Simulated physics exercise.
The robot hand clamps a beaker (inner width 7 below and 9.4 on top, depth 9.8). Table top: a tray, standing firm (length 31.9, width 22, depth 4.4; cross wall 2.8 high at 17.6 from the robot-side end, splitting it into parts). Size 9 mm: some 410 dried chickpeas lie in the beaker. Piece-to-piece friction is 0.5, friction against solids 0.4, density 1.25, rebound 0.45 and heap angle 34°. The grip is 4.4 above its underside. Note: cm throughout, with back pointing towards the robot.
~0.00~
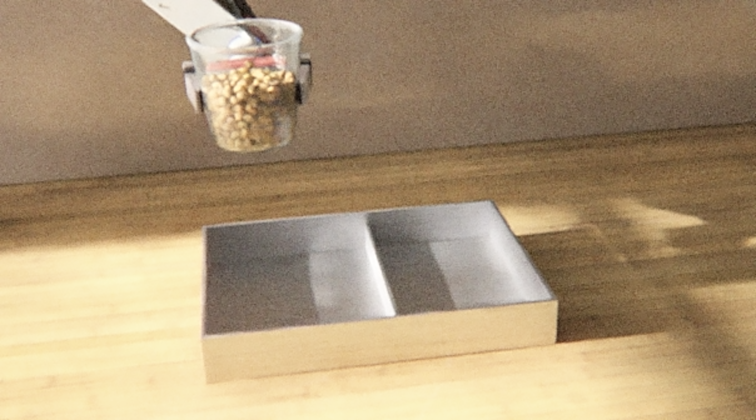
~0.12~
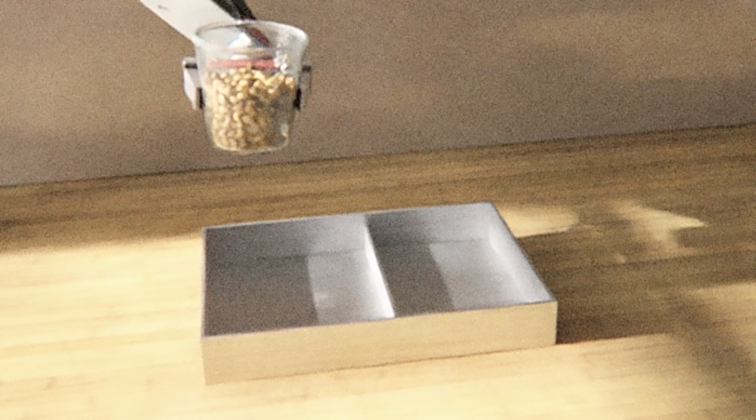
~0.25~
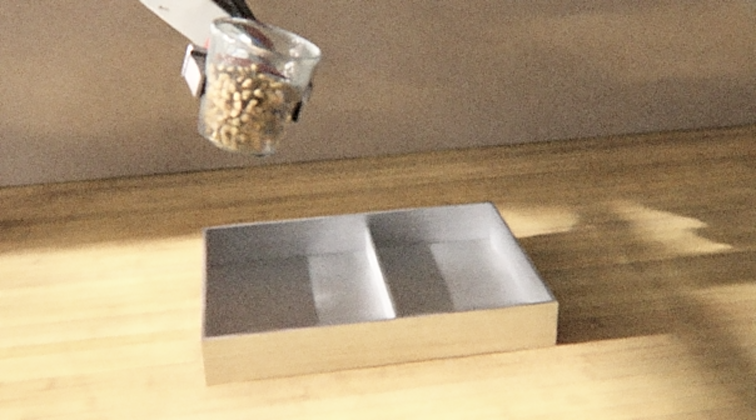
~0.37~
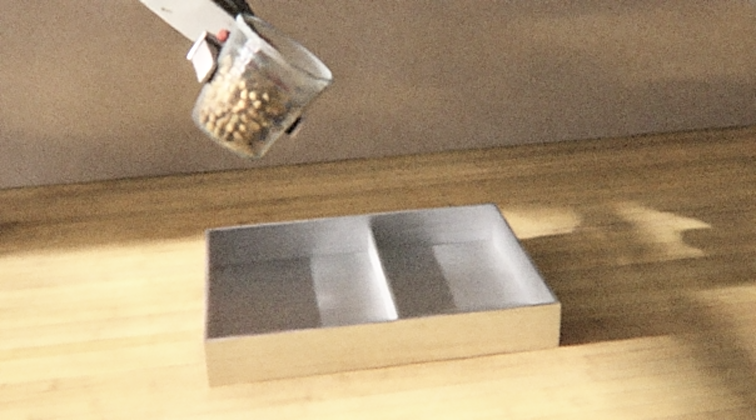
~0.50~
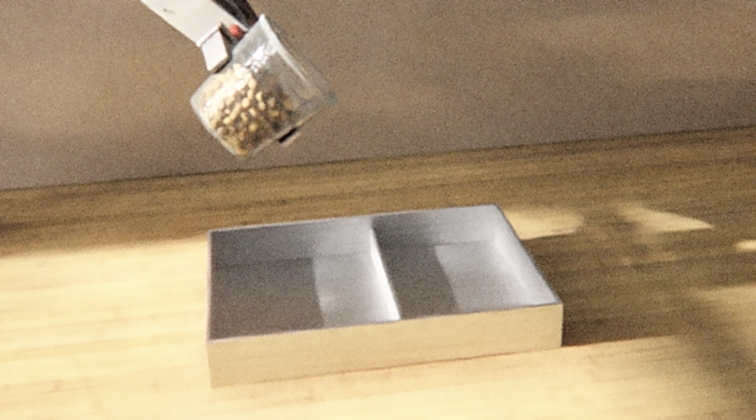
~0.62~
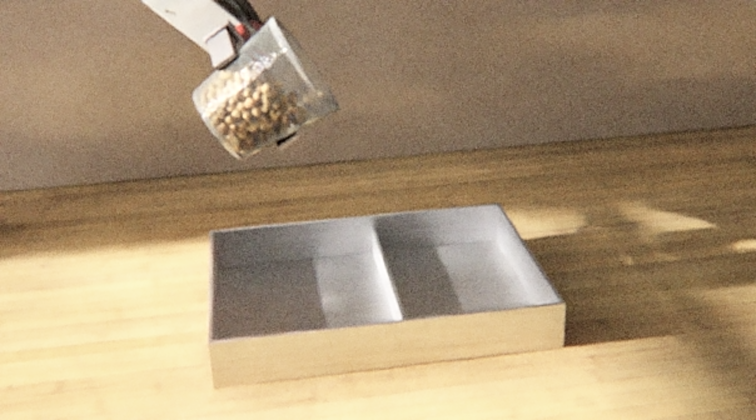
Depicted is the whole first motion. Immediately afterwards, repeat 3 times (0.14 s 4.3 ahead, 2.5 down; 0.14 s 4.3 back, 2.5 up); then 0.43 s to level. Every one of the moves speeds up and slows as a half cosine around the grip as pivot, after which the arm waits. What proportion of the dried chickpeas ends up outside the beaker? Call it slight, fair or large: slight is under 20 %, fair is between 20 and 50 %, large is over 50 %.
I would call it slight, under 20 %.
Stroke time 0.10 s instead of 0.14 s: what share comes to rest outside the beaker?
I'd expect some 20 per cent.
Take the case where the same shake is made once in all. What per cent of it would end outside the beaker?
About 5 per cent in that case.
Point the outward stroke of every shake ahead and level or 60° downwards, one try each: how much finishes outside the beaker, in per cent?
I'd say close to 30 percent for the first and close to 0 percent for the second.
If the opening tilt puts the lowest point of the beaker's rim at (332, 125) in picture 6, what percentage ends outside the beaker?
50 percent or so.
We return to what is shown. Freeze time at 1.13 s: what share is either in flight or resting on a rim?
That comes to about 1 per cent, more or less.
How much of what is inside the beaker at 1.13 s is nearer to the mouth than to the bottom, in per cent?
Something like 40 percent sits in that half.
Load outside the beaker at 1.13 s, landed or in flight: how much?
About 5 in a hundred parts are out by then.
After 1.13 s, tilted 58° forward, highest piece 24 above the table; 391 in the beaker, 10 in the far-side part, 2 in the robot-side part, 4 in flight or on a rim.
After 1.64 s, tilted 37° forward, highest piece 25 above the table; 379 in the beaker, 16 in the robot-side part, 12 in the far-side part.
After 2.09 s, level, highest piece 28 above the table; 379 in the beaker, 16 in the robot-side part, 12 in the far-side part.
After 3.14 s, level, highest piece 28 above the table; 379 in the beaker, 16 in the robot-side part, 12 in the far-side part.
In the end, 379 in the beaker, 16 in the robot-side part, 12 in the far-side part. That is 7 % outside the beaker.
